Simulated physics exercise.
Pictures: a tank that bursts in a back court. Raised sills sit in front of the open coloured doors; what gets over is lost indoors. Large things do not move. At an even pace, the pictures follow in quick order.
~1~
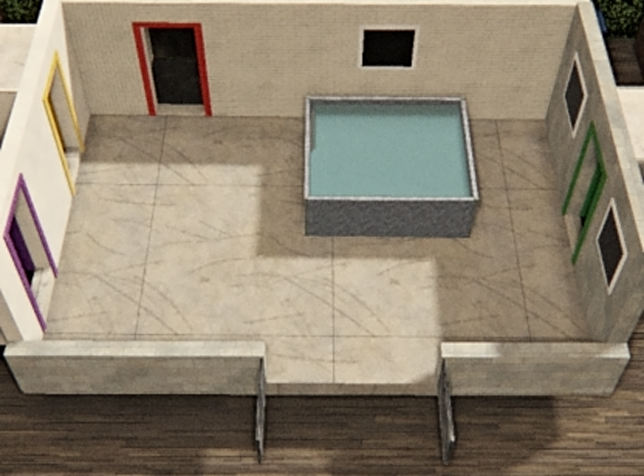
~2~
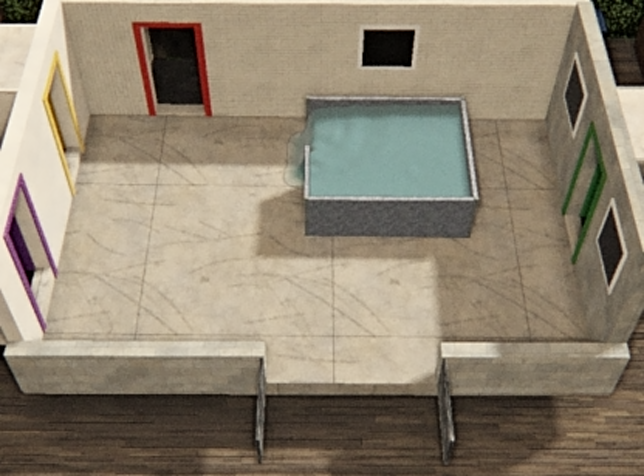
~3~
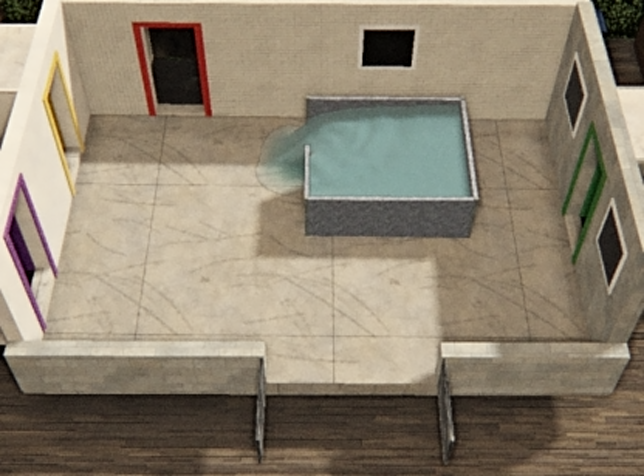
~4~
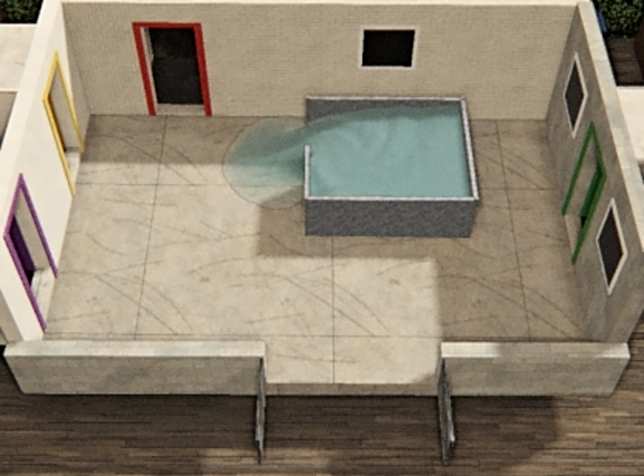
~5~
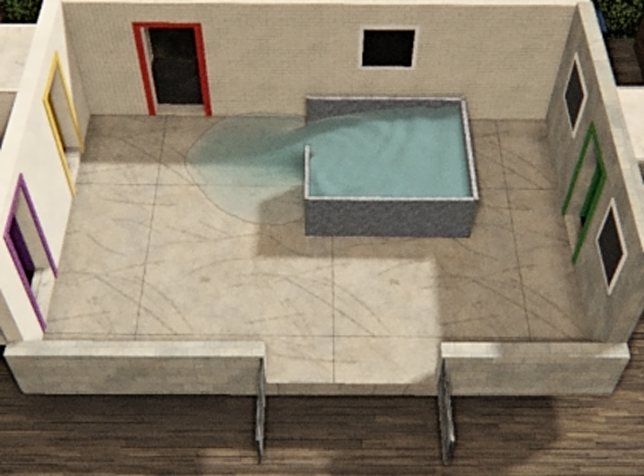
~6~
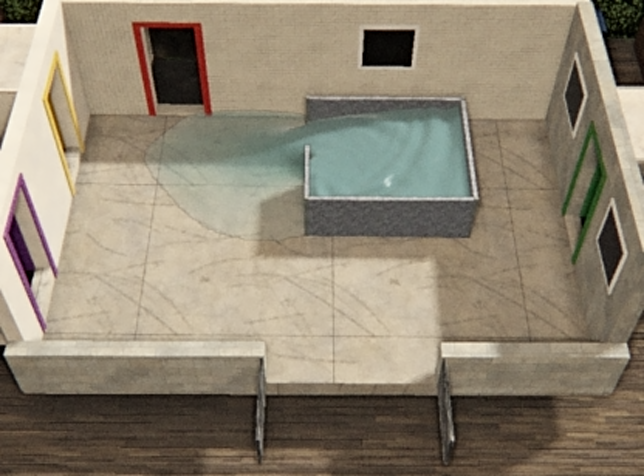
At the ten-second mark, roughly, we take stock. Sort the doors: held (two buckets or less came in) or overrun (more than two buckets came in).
Sorted: Green door overrun, red door overrun, yellow door overrun, purple door held.
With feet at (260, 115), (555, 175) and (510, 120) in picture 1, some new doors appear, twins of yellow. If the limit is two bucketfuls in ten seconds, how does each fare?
Log: Door one is above the limit; door two is below the limit; door three is below the limit.
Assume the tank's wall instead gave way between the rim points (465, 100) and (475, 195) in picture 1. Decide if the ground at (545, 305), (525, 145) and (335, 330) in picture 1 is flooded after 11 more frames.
Point by point: Swamped, swamped and untouched.
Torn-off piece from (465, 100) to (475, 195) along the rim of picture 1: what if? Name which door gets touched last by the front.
That's the purple door.
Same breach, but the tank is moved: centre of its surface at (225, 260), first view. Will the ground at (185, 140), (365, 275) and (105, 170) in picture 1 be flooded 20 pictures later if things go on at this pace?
Points in order: Inundated; not reached; inundated.
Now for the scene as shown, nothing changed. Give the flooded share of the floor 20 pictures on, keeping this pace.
By my count, 45 percent.
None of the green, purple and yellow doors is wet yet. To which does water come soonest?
First in line is the yellow one.
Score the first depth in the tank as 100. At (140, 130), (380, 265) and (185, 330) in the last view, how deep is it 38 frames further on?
In that order: 25, 4 and 18 per cent.
A moment on, water covers 30 % of the floor; the green door not reached, the red door under two buckets in, the yellow door under two buckets in, the purple door not reached.
Next, water covers 35 % of the floor; the green door not reached, the red door over two buckets in, the yellow door over two buckets in, the purple door wet at the sill, nothing in.
Then, water covers 45 % of the floor; the green door not reached, the red door far over two buckets in, the yellow door far over two buckets in, the purple door wet at the sill, nothing in.
Later, water covers 80 % of the floor; the green door not reached, the red door far over two buckets in, the yellow door far over two buckets in, the purple door wet at the sill, nothing in.
In the end, water covers 100 % of the floor; the green door over two buckets in, the red door far over two buckets in, the yellow door far over two buckets in, the purple door wet at the sill, nothing in.
